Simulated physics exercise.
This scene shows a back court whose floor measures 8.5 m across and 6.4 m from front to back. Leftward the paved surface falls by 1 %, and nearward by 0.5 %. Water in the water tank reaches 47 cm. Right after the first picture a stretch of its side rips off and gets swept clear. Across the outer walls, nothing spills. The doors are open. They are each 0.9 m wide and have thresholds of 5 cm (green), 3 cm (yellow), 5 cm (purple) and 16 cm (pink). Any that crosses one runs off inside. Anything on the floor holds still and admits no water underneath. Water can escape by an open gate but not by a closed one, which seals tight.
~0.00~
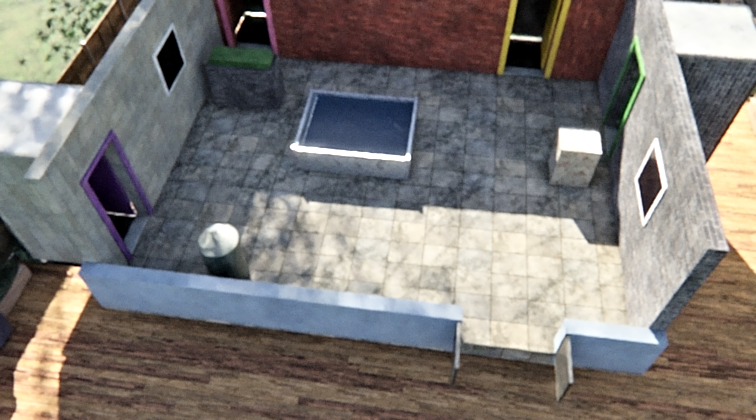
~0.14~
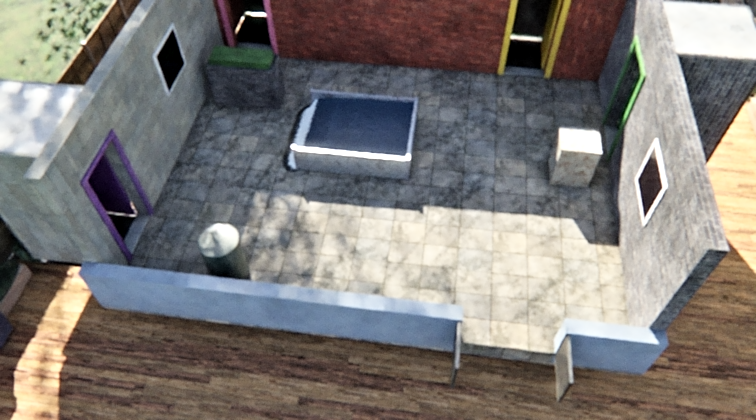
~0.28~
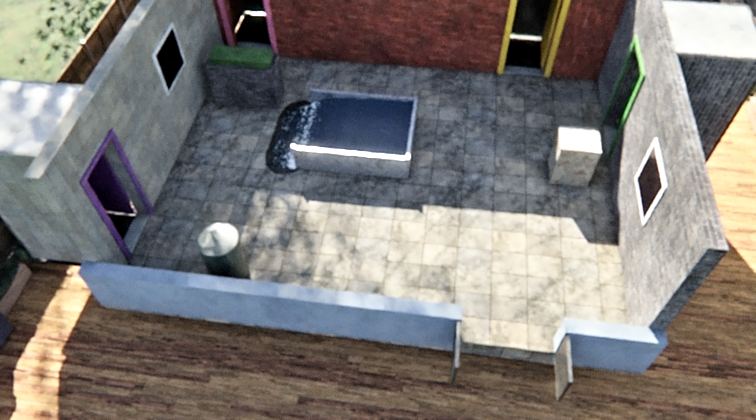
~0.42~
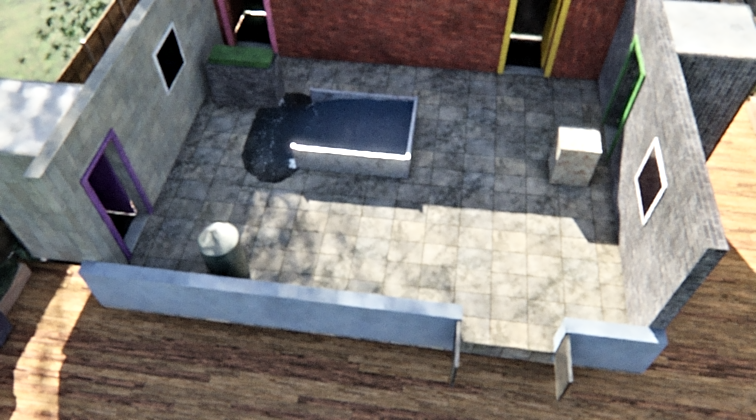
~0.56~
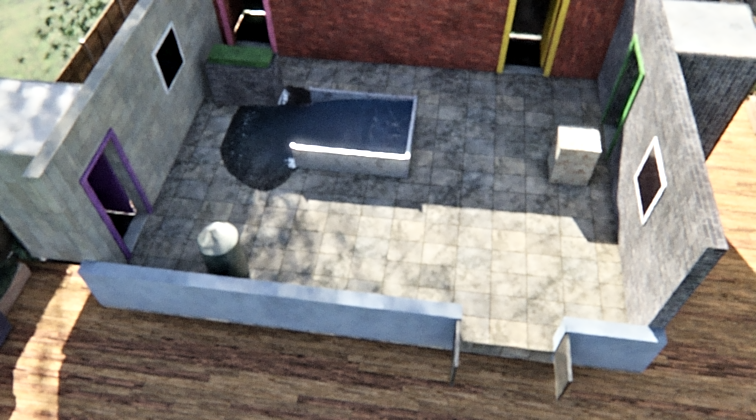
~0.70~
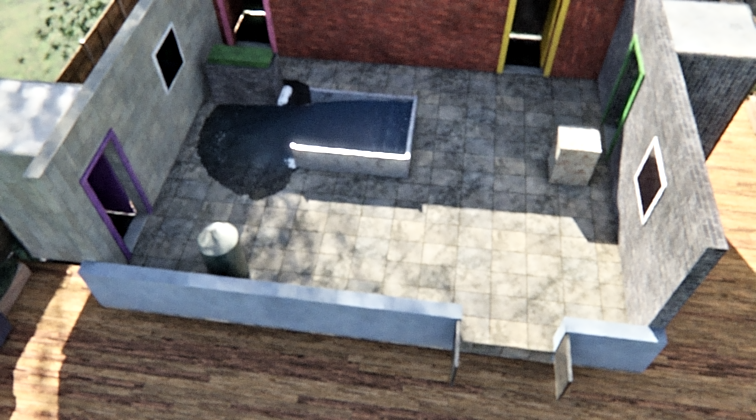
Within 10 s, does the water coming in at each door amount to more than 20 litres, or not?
At the green door: Not more than 20 litres. At the yellow door: Not more than 20 litres. At the purple door: More than 20 litres. At the pink door: Not more than 20 litres.
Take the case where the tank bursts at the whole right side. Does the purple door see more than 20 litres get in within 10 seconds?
Purple: Falls short.
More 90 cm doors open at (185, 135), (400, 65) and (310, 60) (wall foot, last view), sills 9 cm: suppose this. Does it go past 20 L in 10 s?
Well, the first is on the high side, the second is on the low side, and the third is on the low side.
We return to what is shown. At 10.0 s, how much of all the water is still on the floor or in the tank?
I'd put it at some 92 percent still there.
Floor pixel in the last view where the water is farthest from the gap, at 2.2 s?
About (129, 260) in the last view.
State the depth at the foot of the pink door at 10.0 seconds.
The depth there is around 3.5 cm.
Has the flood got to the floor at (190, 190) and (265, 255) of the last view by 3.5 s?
I'd say drenched, then spared.
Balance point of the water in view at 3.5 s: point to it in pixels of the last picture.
Its balance point sits around (249, 150).
After 1.4 s water covers 15 % of the floor and is deepest (30 cm) near (203, 119); green door not reached, yellow door not reached, purple door not reached, pink door not reached.
After 2.2 s water covers 20 % of the floor and is deepest (32 cm) near (195, 118); green door not reached, yellow door not reached, purple door 7 cm at the sill, 0 L in, pink door 8 cm at the sill, 0 L in.
After 3.5 s water covers 25 % of the floor and is deepest (26 cm) near (117, 287); green door not reached, yellow door not reached, purple door 9 cm at the sill, 9 L in, pink door 14 cm at the sill, 2 L in.
After 6.0 s water covers 50 % of the floor and is deepest (17 cm) near (133, 252); green door not reached, yellow door not reached, purple door 13 cm at the sill, 39 L in, pink door 7 cm at the sill, 3 L in.
After 10.0 s water covers 75 % of the floor and is deepest (10 cm) near (117, 287); green door not reached, yellow door 2 cm at the sill, 0 L in, purple door 9 cm at the sill, 126 L in, pink door 4 cm at the sill, 3 L in.
